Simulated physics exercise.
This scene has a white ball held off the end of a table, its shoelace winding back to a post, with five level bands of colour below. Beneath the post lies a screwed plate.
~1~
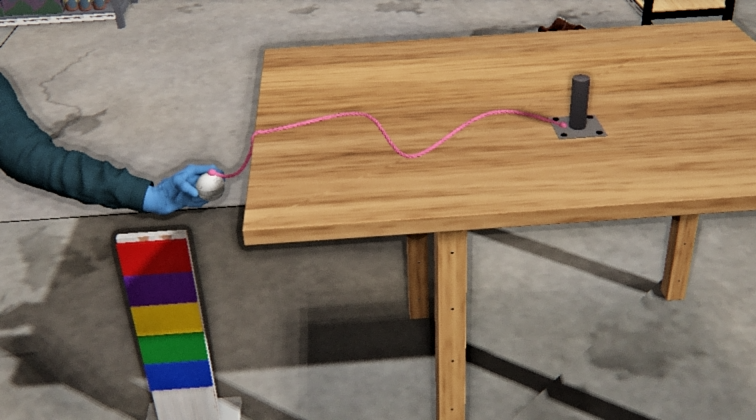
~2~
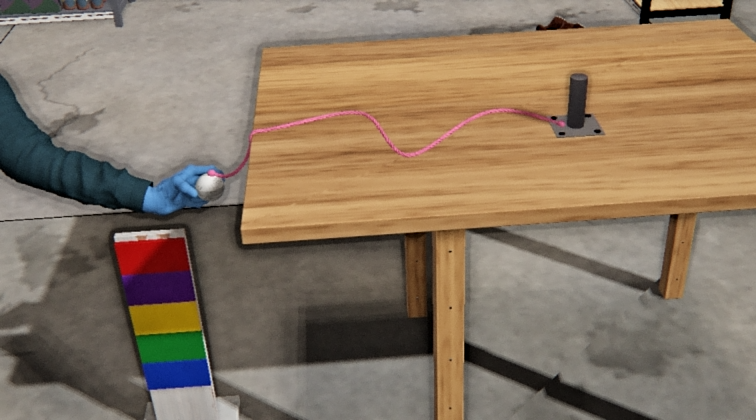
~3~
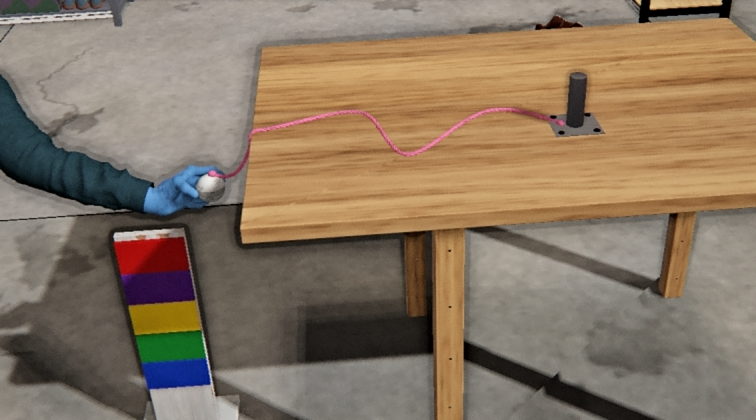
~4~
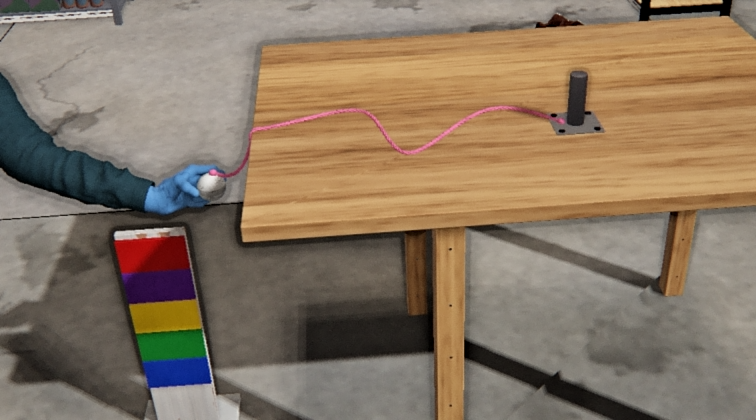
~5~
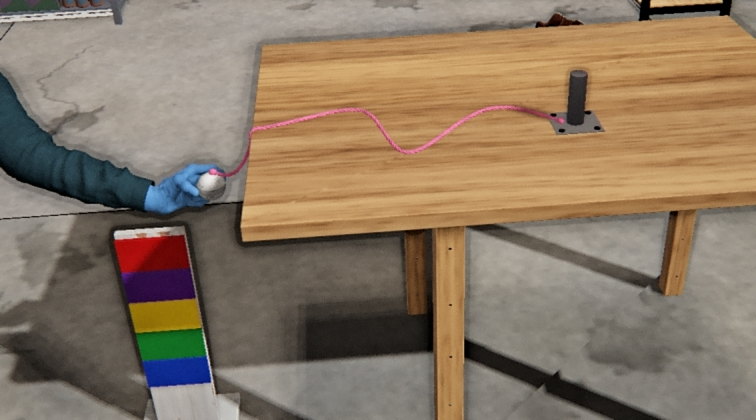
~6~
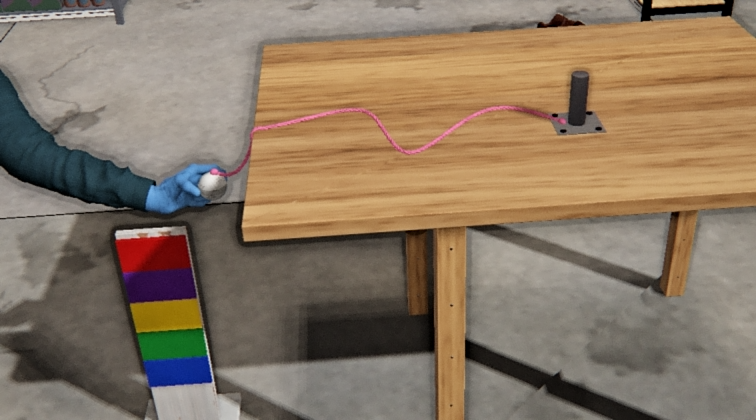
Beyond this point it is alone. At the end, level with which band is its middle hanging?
Level with yellow.
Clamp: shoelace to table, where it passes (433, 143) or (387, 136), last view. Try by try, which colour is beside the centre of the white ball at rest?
Note: Try 1 purple; try 2 red.
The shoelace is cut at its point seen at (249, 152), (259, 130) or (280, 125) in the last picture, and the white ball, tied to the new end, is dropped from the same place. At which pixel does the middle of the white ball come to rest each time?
I'd put it around (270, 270) for the first cut, (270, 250) for the second and (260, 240) for the third.
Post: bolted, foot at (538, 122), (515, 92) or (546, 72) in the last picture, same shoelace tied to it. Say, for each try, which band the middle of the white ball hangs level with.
Answer, in order: Green, green, yellow.
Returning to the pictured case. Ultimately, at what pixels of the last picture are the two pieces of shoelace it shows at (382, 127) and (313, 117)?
(291, 134) for the first, (259, 191) for the second.
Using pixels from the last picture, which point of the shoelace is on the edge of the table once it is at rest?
Spot: Approx. (367, 112).
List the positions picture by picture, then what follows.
In the first frame, white ball (210, 187); red (154, 259); purple (161, 290); yellow (167, 321); green (173, 349); blue (179, 377).
In the second frame, white ball (210, 187); shoelace through (525, 113) (454, 130) (393, 147) (361, 113) (275, 128).
In the third frame, white ball (211, 188).
In the fourth frame, white ball (212, 187); shoelace through (525, 111) (454, 127) (393, 145) (361, 111) (275, 126).
In the fifth frame, white ball (211, 186).
In the sixth frame, white ball (213, 186); shoelace through (526, 111) (455, 127) (395, 145) (362, 111) (276, 126).
Soon after, ball near (278, 305); level with yellow.
After that, ball near (277, 308); level with yellow.
In the end, ball near (274, 310); level with yellow. Its centre hangs level with the yellow band.
